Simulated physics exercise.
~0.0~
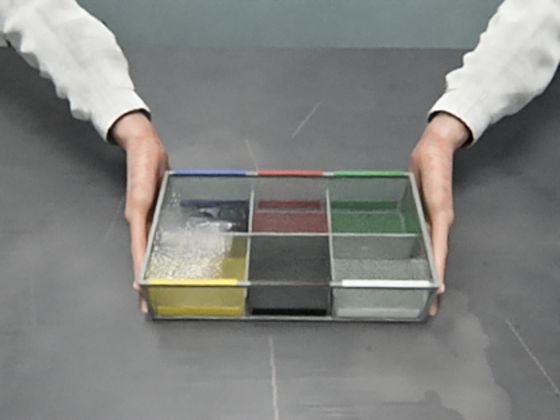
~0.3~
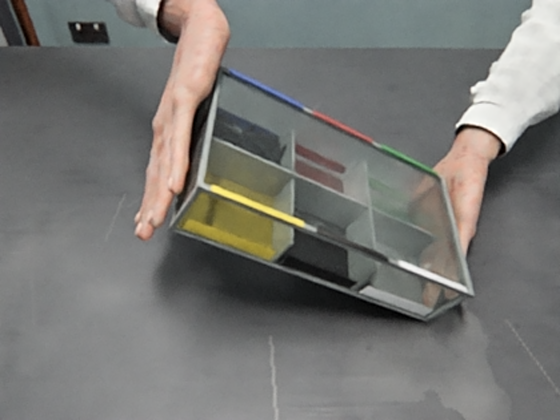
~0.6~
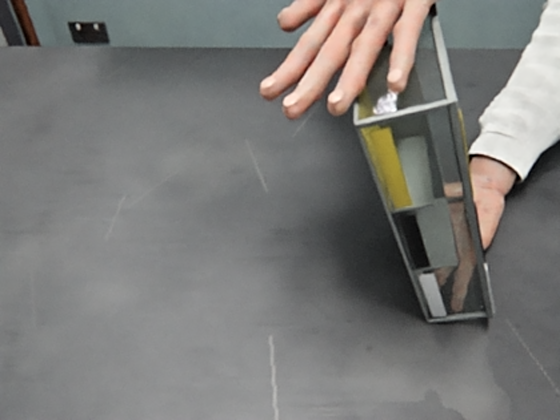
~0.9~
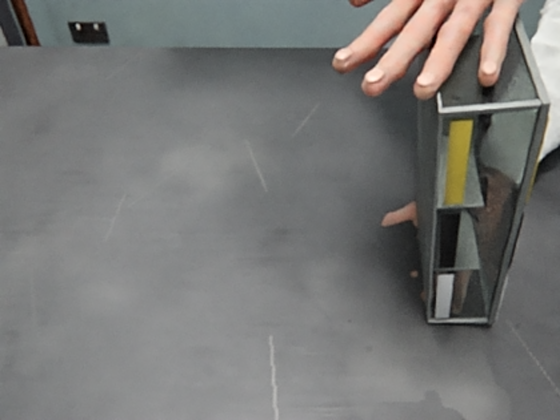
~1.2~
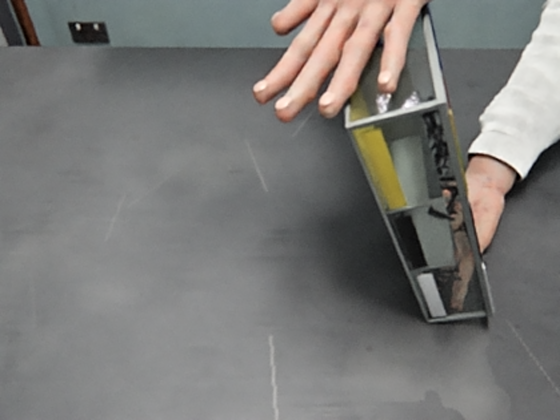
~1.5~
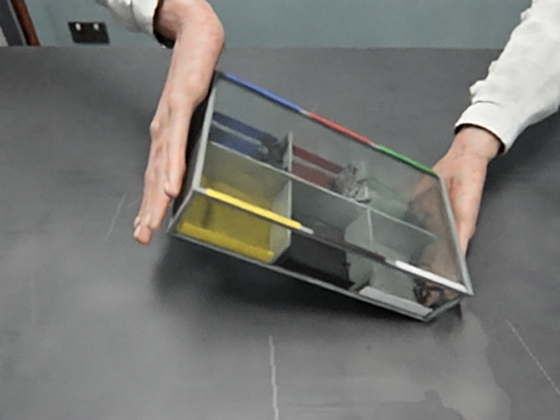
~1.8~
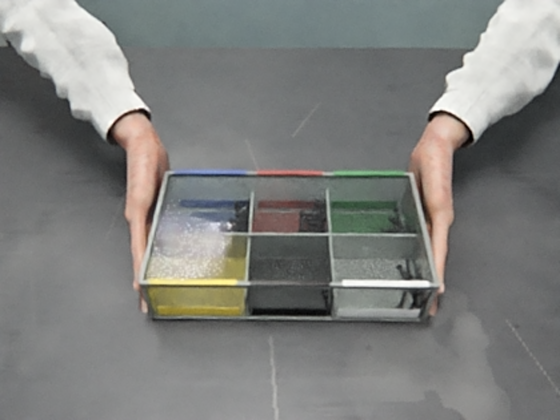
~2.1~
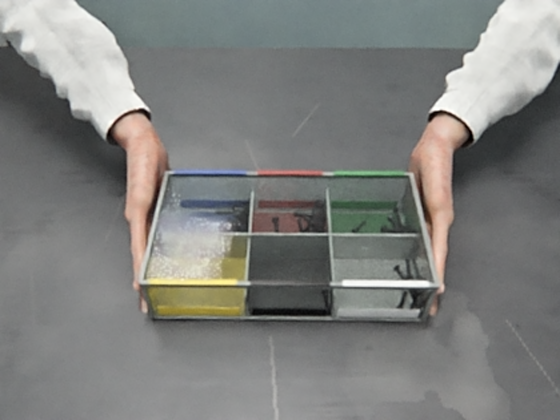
On a dark tabletop, two hands tip a divided box steeply and lower it, scattering black screws.
